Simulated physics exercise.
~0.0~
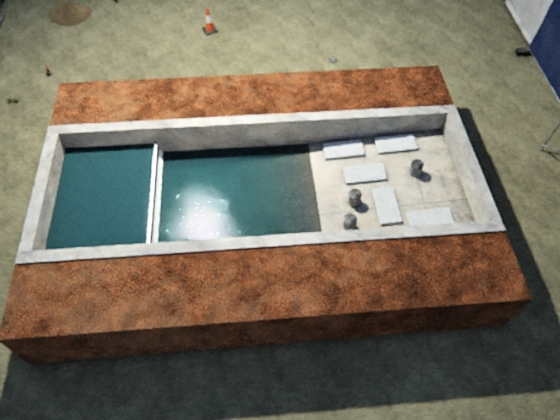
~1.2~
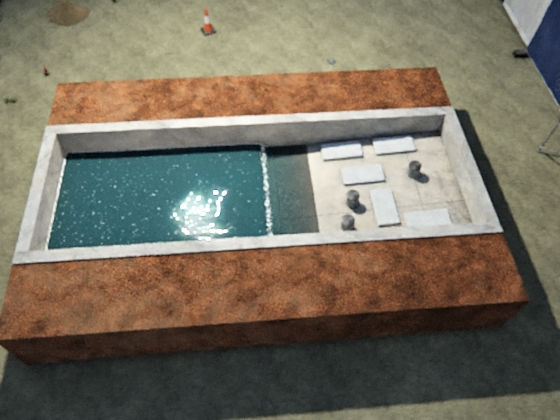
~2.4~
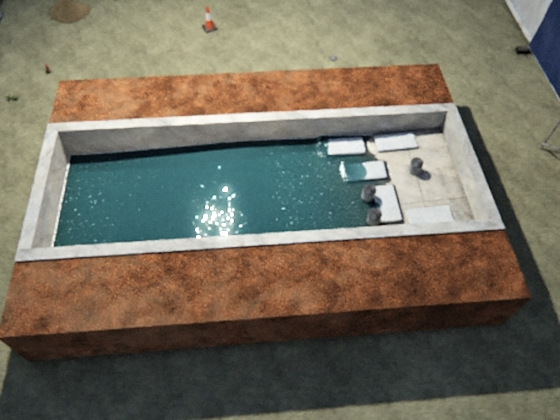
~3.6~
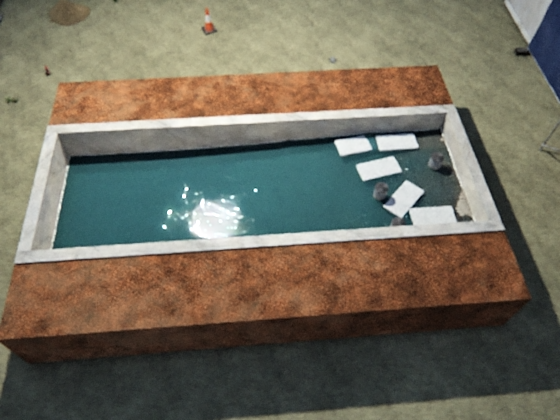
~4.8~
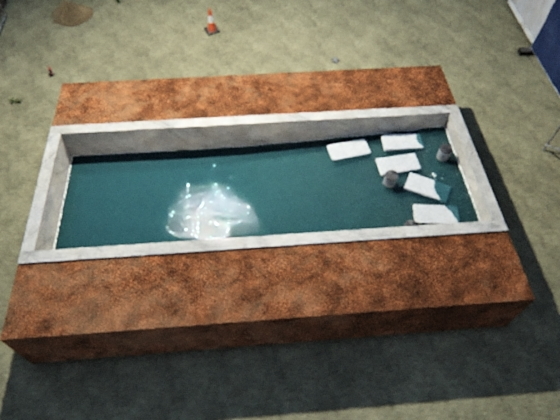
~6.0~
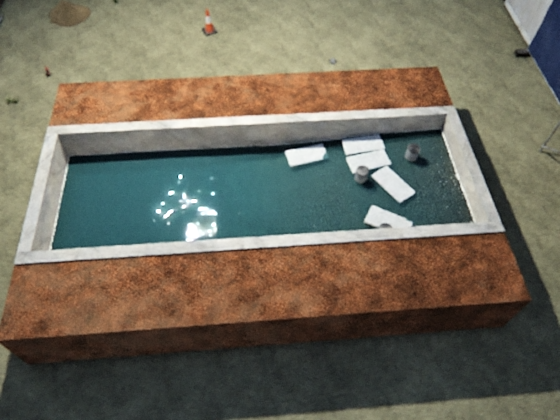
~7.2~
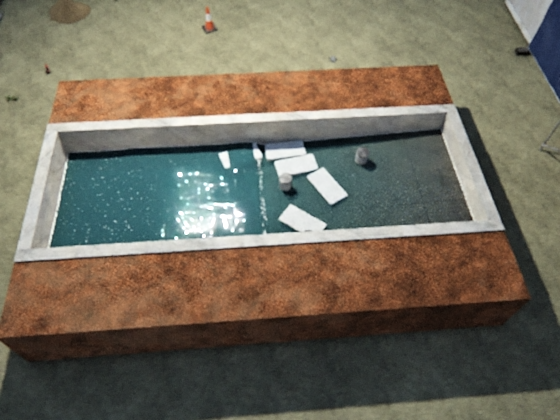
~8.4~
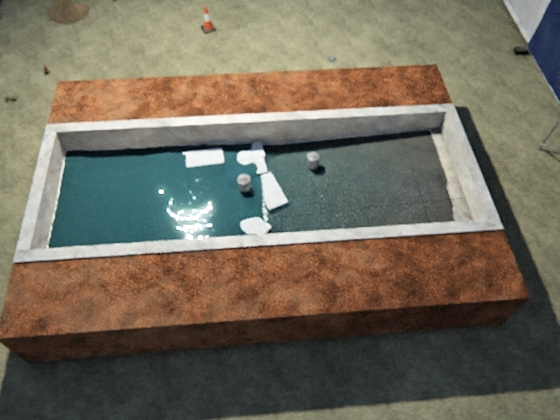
In this clip, water held at the left of a rectangular basin surges right across a pale floor, lifting white slabs and small grey pails, nudging some rightward before carrying them back left, where they end up clustered near the middle, still afloat.
